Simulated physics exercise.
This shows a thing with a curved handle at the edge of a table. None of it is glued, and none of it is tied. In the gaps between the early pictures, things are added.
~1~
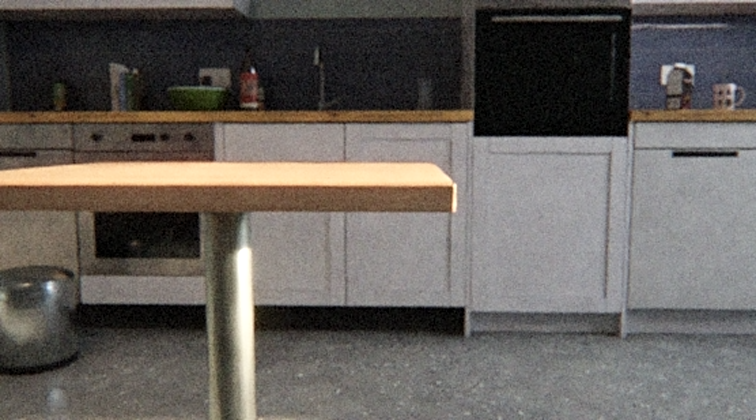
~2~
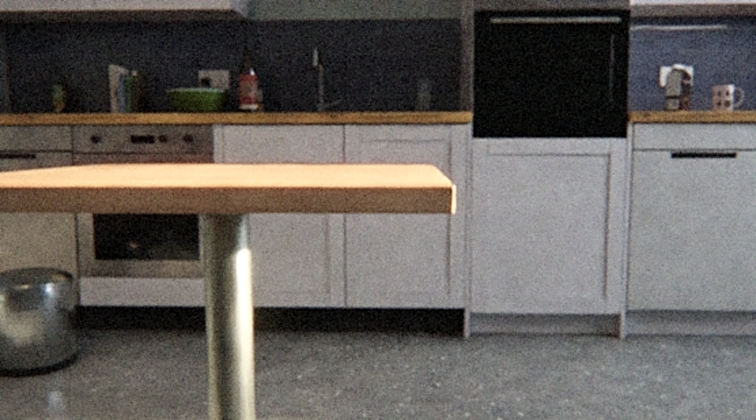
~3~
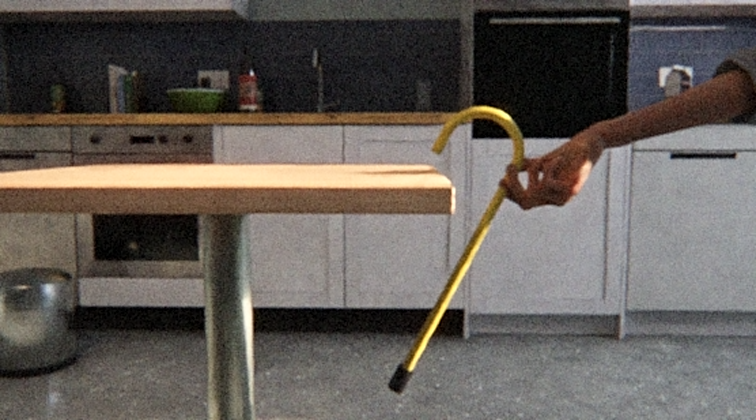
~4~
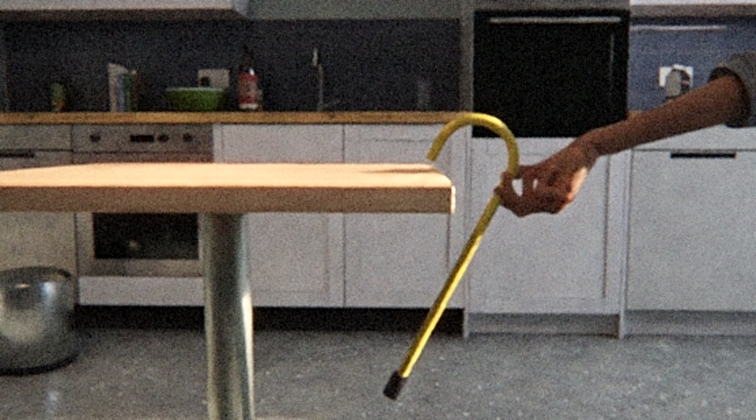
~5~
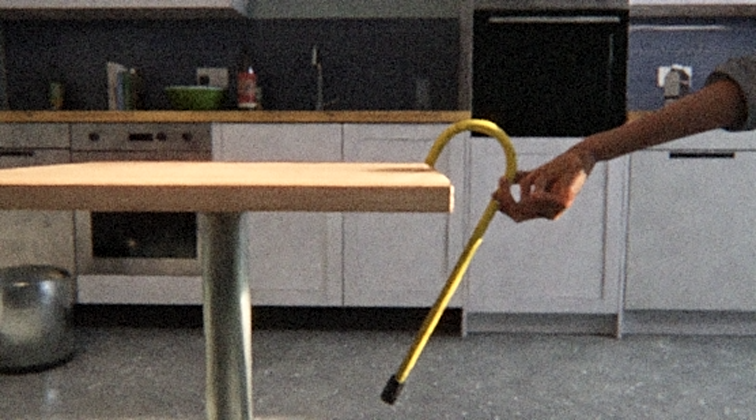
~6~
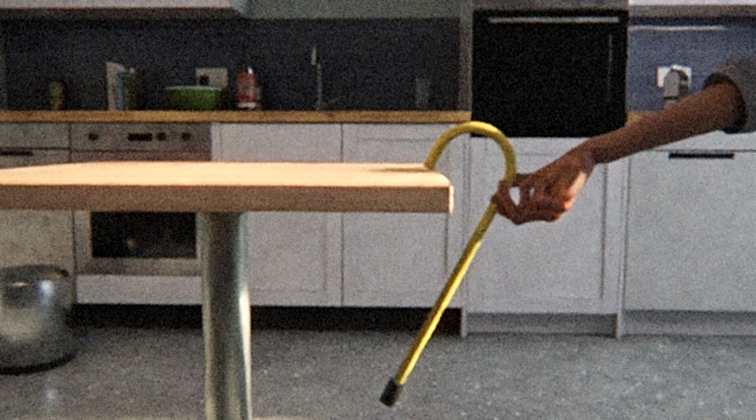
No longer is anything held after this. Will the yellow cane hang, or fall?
It is going to hold on up there.
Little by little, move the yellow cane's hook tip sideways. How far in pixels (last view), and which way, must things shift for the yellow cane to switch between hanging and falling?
The switch comes after some 8 pixels of movement to the right.
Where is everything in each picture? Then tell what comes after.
The first picture shows table (227, 180).
The second picture shows table (226, 181).
The third picture shows still on the way; yellow cane (431, 245); table (225, 182).
The fourth picture shows still on the way; yellow cane (426, 252); table (225, 181).
The fifth picture shows still on the way; yellow cane (423, 258); table (224, 180).
The sixth picture shows in place, still held; yellow cane (423, 260); table (223, 180).
Then, 0.32 s after the last picture, yellow cane at rest near (424, 260).
At rest, the yellow cane remains in place, near (423, 260).
